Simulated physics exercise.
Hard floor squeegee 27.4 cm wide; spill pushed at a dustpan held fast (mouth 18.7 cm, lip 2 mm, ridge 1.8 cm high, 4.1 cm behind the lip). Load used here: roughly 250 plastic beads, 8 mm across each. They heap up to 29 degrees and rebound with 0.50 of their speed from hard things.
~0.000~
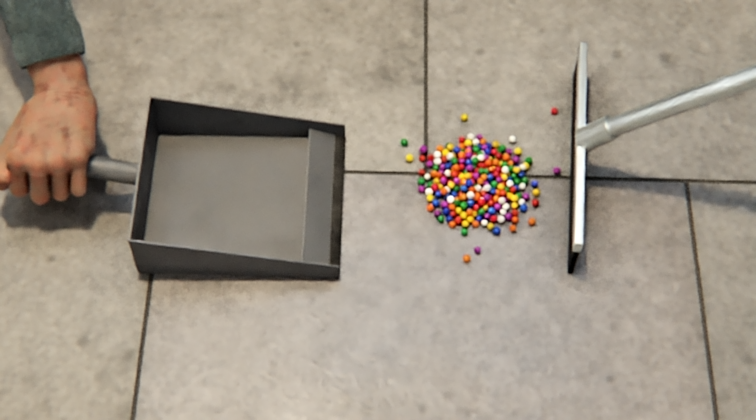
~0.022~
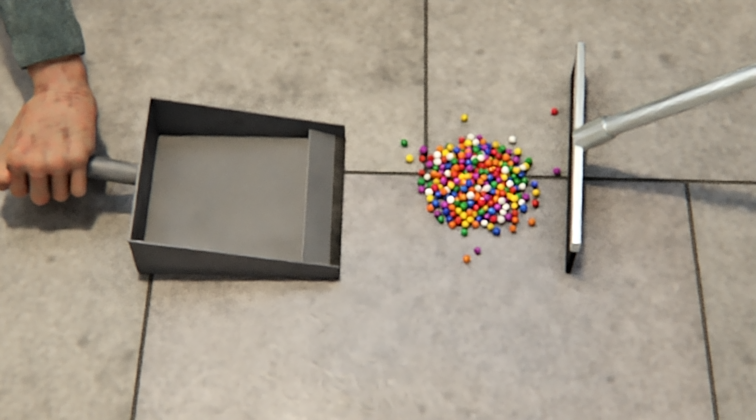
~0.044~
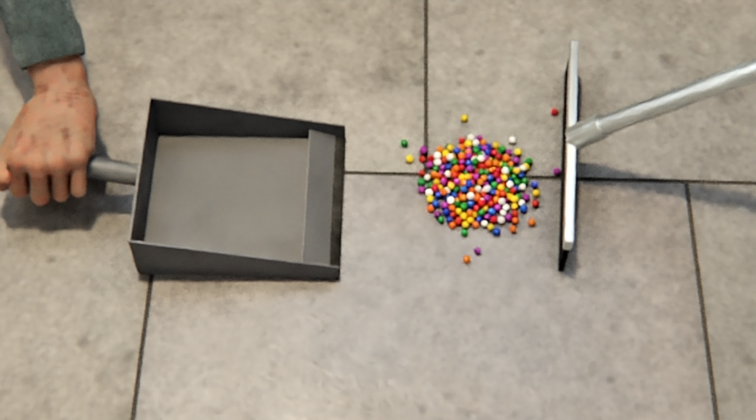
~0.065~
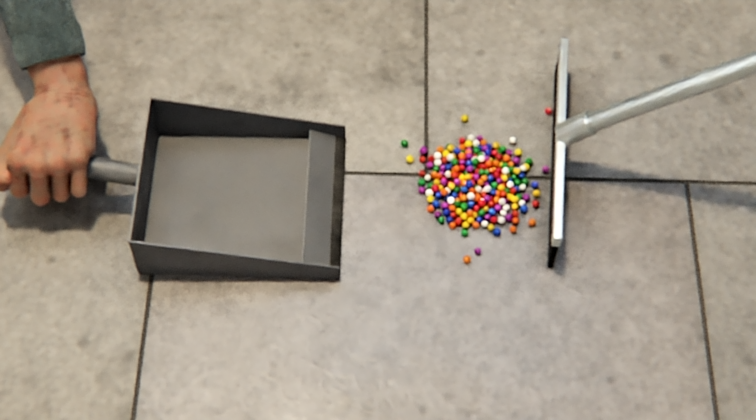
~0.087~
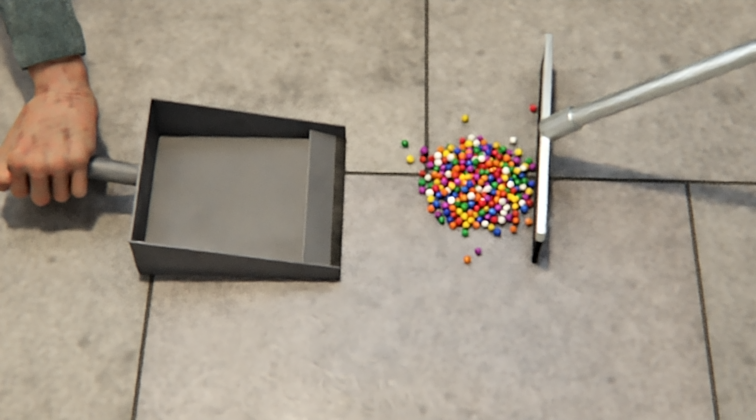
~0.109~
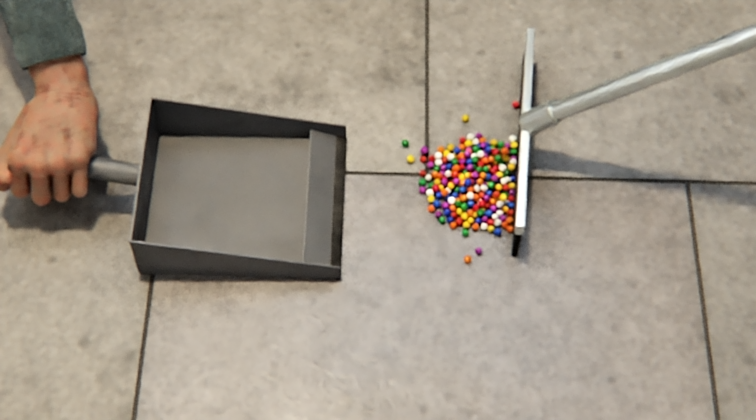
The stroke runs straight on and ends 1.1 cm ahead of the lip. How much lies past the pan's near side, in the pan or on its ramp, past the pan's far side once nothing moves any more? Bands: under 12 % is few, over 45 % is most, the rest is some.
Near side: Few; pan: Some; far side: Some.
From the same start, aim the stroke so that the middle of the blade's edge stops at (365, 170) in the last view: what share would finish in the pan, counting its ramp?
Close to 45 in a hundred.
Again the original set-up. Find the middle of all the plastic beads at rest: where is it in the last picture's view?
I'd put it at about (272, 151).
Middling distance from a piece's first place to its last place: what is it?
Median shift: Approx. 24 cm.
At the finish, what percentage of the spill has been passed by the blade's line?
Roughly 10 per cent of it.
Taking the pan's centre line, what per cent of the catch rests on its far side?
Roughly 90 percent.
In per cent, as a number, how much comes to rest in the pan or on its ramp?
Around 30 percent.
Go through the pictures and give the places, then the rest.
In the first picture, blade from (578, 246) to (582, 51), moved 0.0 cm, 0 of the pieces shifted so far; middle of the pieces at (476, 179); pan at (228, 202).
In the second picture, blade from (575, 246) to (580, 51), moved 0.3 cm, 0 of the pieces shifted so far; middle of the pieces at (476, 180).
In the third picture, blade from (568, 244) to (573, 50), moved 1.1 cm, 0 of the pieces shifted so far; middle of the pieces at (476, 180).
In the fourth picture, blade from (557, 241) to (563, 47), moved 2.3 cm, 2 of the pieces shifted so far; middle of the pieces at (477, 180).
In the fifth picture, blade from (540, 236) to (548, 43), moved 4.2 cm, 6 of the pieces shifted so far; middle of the pieces at (477, 180).
In the sixth picture, blade from (520, 229) to (530, 37), moved 6.5 cm, 101 of the pieces shifted so far; middle of the pieces at (475, 180); pan at (229, 203). The blade's pace is about 1.11 m/s, heading 18 degrees away from the viewer's side.
Then, at 0.21 s, middle of the blade 10 cm from the lip; 0 % over the lip, far side 25 %, near side 0 %.
After 0.27 s, middle of the blade 4 cm from the lip; 10 % over the lip, far side 35 %, near side 5 %.
After 0.48 s, middle of the blade 2 cm from the lip; 40 % over the lip, far side 40 %, near side 5 %.
In the end, at 1.8 s, near side 5 %, pan 30 %, far side 40 %, in front of the lip or behind the blade 25 %.
